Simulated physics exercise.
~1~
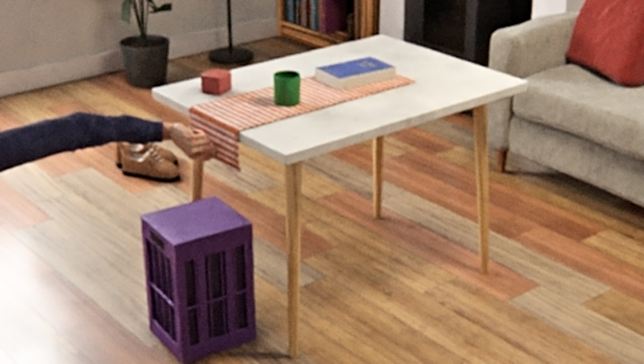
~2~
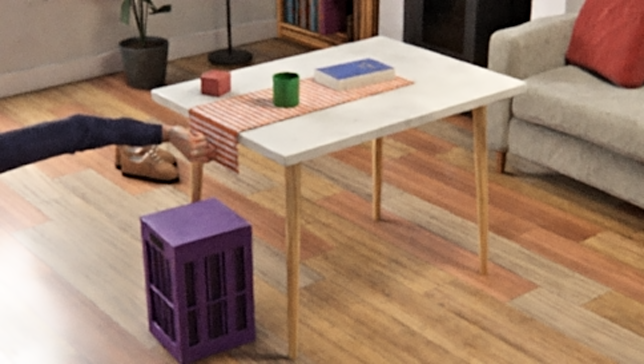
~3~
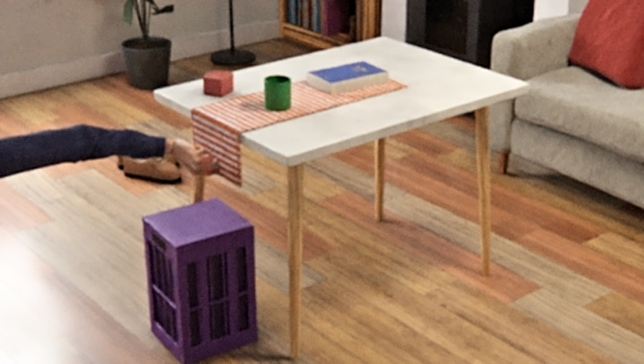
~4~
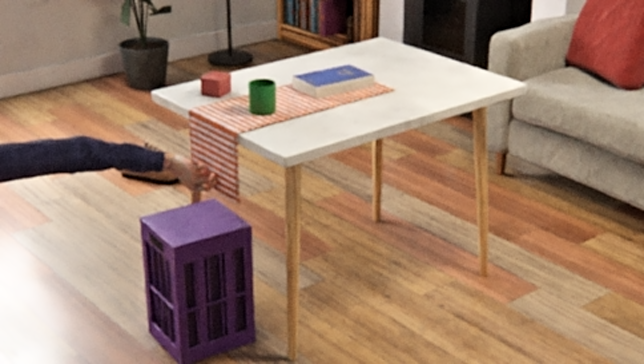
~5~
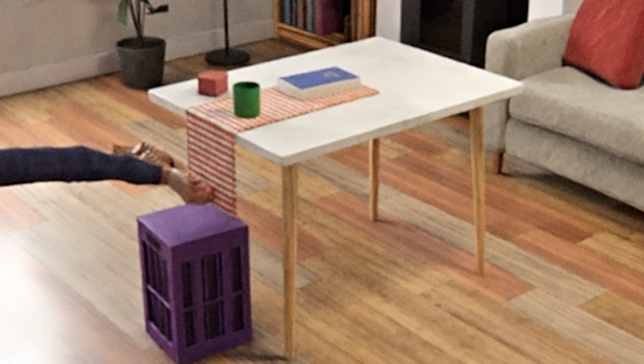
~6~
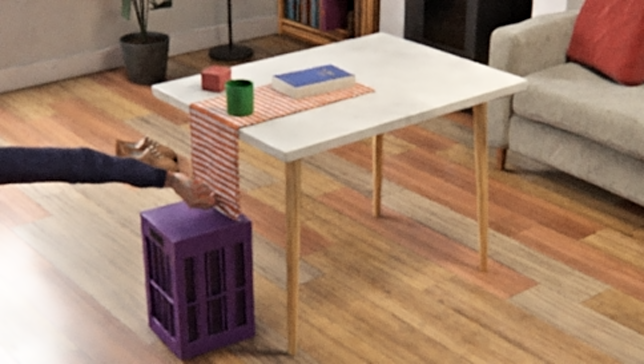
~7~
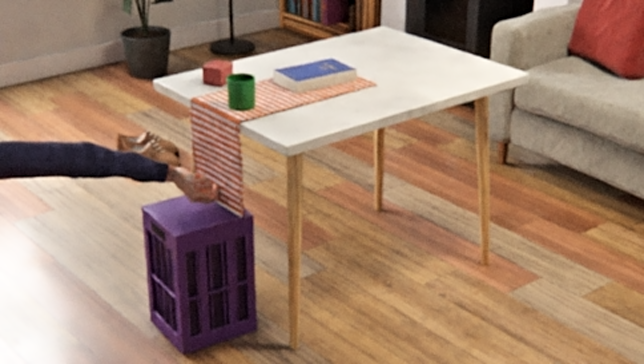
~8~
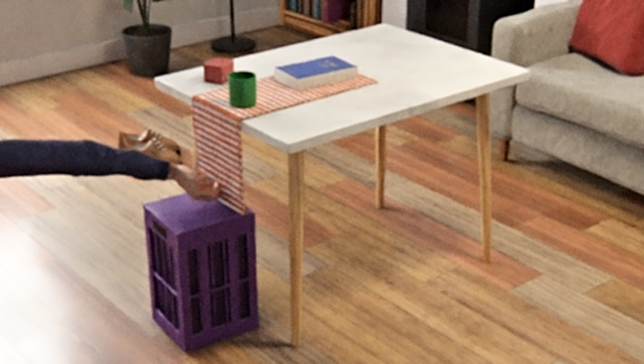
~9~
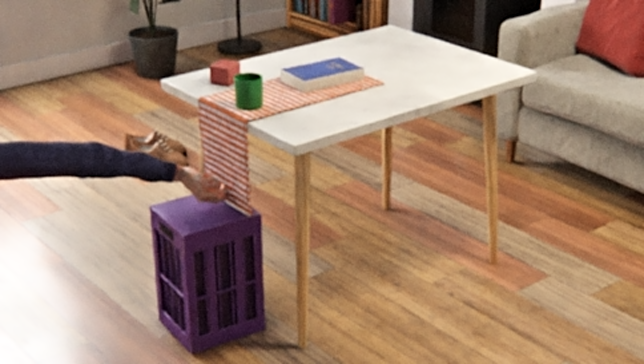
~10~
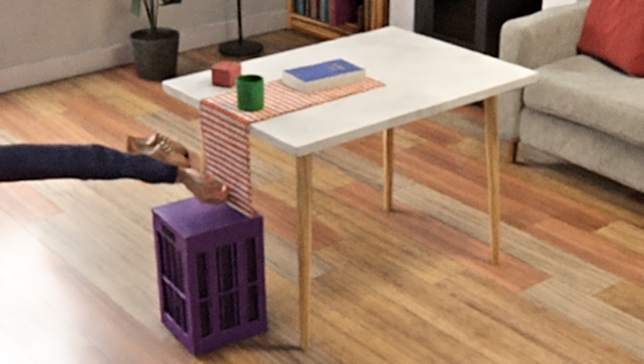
An orange-and-white striped hand towel lies across a white table, its end hanging over the near-left side above a purple crate, with a green mug and a blue book on it and a red block beside it. A hand reaching in from the left grips the hanging end and at first barely moves. Then it draws the cloth gently downward, and the mug and book slide left with it while the block stays put. Once the hem reaches the crate, the pulling stops. The hand stays at the hem, and the mug, book and block all remain on the table.
